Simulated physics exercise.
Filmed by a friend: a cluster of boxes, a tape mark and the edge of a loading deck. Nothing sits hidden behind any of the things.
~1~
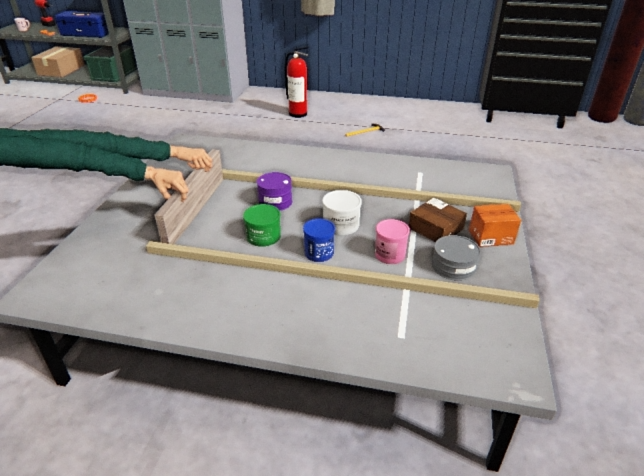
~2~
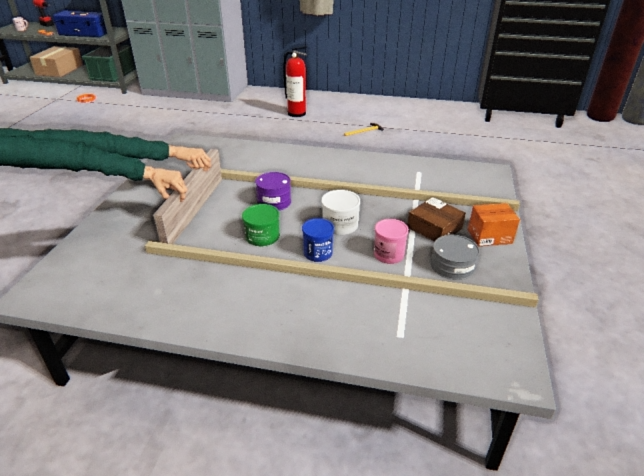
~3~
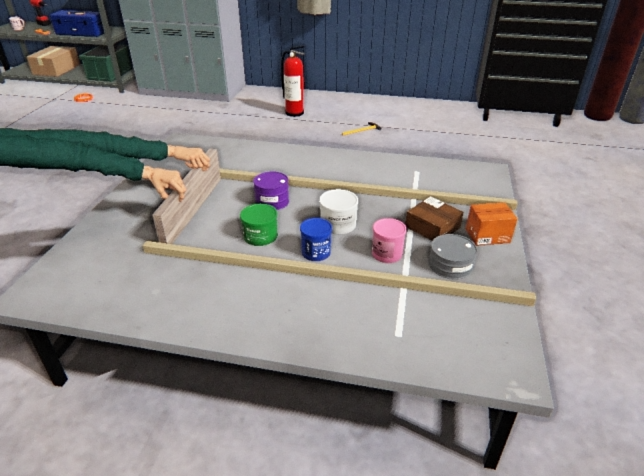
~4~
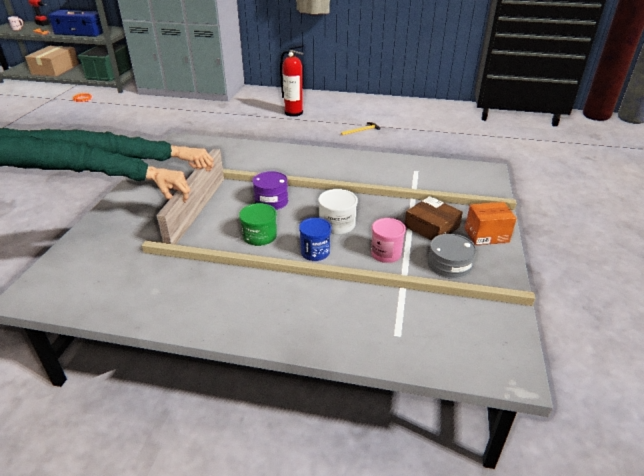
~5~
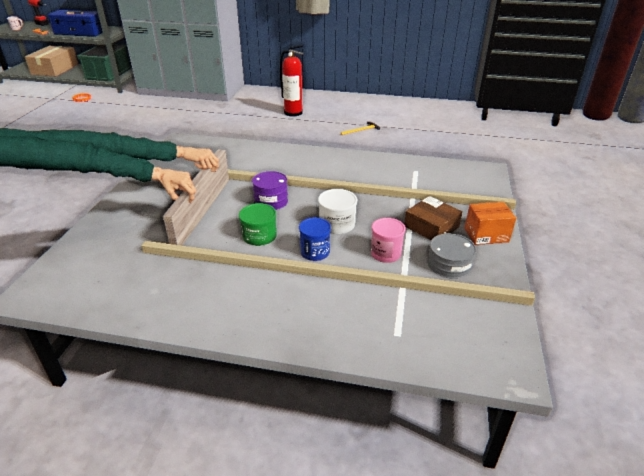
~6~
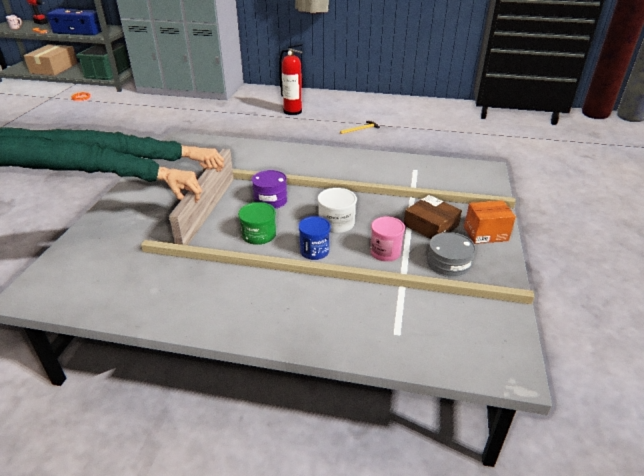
A wooden plank, held by two hands in green sleeves, slid slightly right along a grey table between two rails, while the colourful pails and the boxes ahead of it stayed put.
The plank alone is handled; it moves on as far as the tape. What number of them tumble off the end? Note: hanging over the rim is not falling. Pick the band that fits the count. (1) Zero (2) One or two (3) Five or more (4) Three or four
The answer is 1.
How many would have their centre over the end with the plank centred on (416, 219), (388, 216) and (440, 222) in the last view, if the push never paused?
It comes out as 0, then 0, then 2.
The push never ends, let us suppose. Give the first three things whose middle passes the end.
That would be the orange parcel, followed by the grey canister and then the brown parcel.
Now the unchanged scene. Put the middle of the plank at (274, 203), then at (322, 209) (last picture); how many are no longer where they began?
Well, it's 2 at the first one and 4 at the second.
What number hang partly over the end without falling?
You'd get 1.
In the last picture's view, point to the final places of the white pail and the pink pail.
They finish at roughly (446, 222) and (462, 245) respectively.
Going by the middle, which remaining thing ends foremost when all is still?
Answer: The orange parcel.
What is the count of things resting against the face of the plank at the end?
That comes to 3.
A little later, none off yet; orange parcel at rest near (489, 222); grey canister at rest near (451, 254); brown parcel at rest near (432, 218).
When it is over, the number that fall off is zero.
